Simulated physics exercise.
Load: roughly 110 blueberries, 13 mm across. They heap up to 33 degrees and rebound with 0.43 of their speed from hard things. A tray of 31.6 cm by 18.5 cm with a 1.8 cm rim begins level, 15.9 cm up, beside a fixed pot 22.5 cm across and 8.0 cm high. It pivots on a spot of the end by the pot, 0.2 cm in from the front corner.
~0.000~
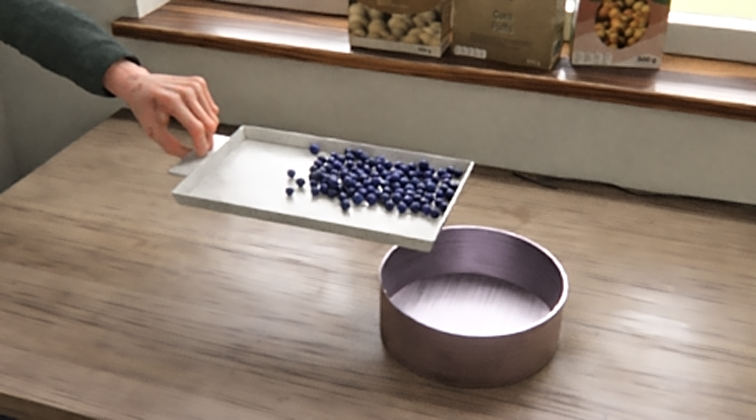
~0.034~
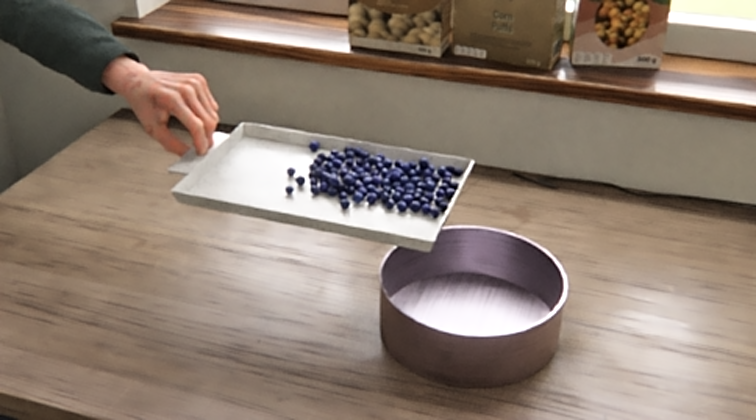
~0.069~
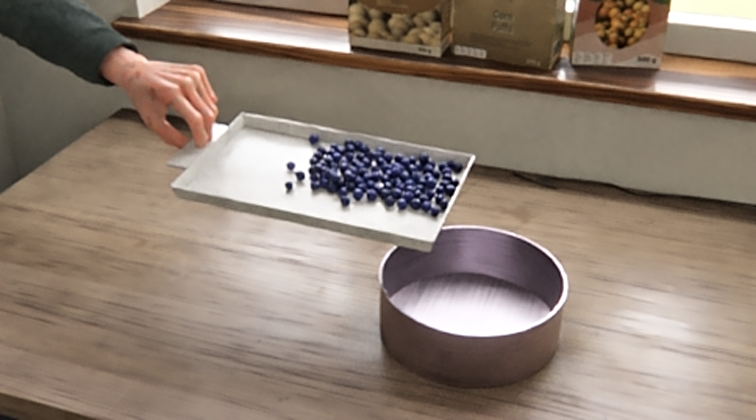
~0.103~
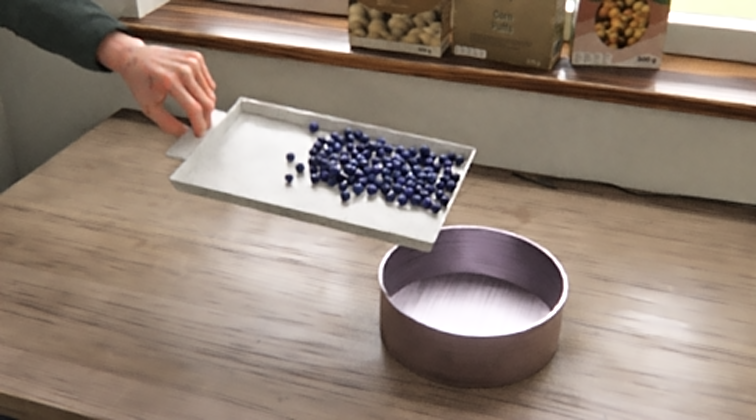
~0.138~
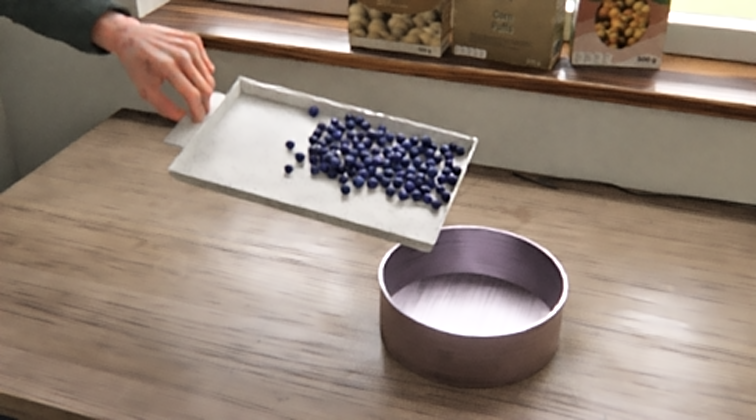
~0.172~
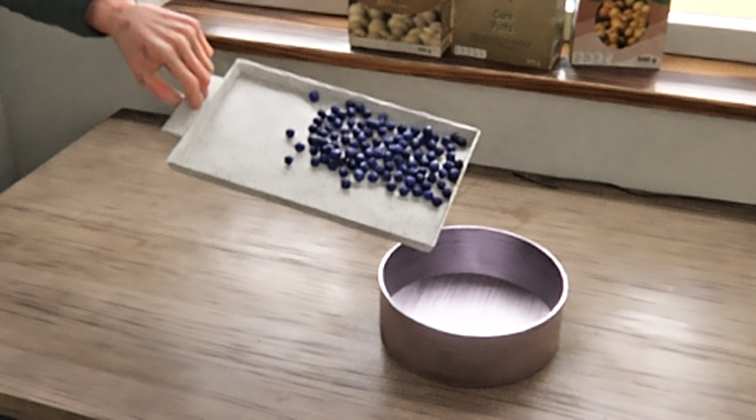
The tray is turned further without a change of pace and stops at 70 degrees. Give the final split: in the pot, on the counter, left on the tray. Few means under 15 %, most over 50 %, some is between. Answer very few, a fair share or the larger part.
In the pot: Very few; on the counter: The larger part; left on the tray: A fair share.
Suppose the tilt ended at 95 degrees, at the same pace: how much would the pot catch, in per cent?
It would be near 5 per cent.
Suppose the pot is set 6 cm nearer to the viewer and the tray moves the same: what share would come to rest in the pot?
In that case some 45 per cent.
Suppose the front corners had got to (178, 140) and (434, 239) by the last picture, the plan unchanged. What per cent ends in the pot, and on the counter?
Pot 25, counter 0.
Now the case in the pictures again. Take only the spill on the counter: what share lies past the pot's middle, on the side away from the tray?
Some 50 per cent.
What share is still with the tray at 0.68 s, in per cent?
About 35 per cent.
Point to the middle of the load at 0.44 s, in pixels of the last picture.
At about (397, 176).
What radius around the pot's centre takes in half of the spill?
Some 24 cm.
After 0.33 s, tilt 46 degrees; the tray holds 100 %, the pot 0 %.
Then, at 0.44 s, tilt 64 degrees; the tray holds 100 %, the pot 0 %.
After 0.68 s, tilt 70 degrees; the tray holds 35 %, the pot 0 %.
At rest (1.7 s), pot 5 %, counter 70 %, tray 25 %.
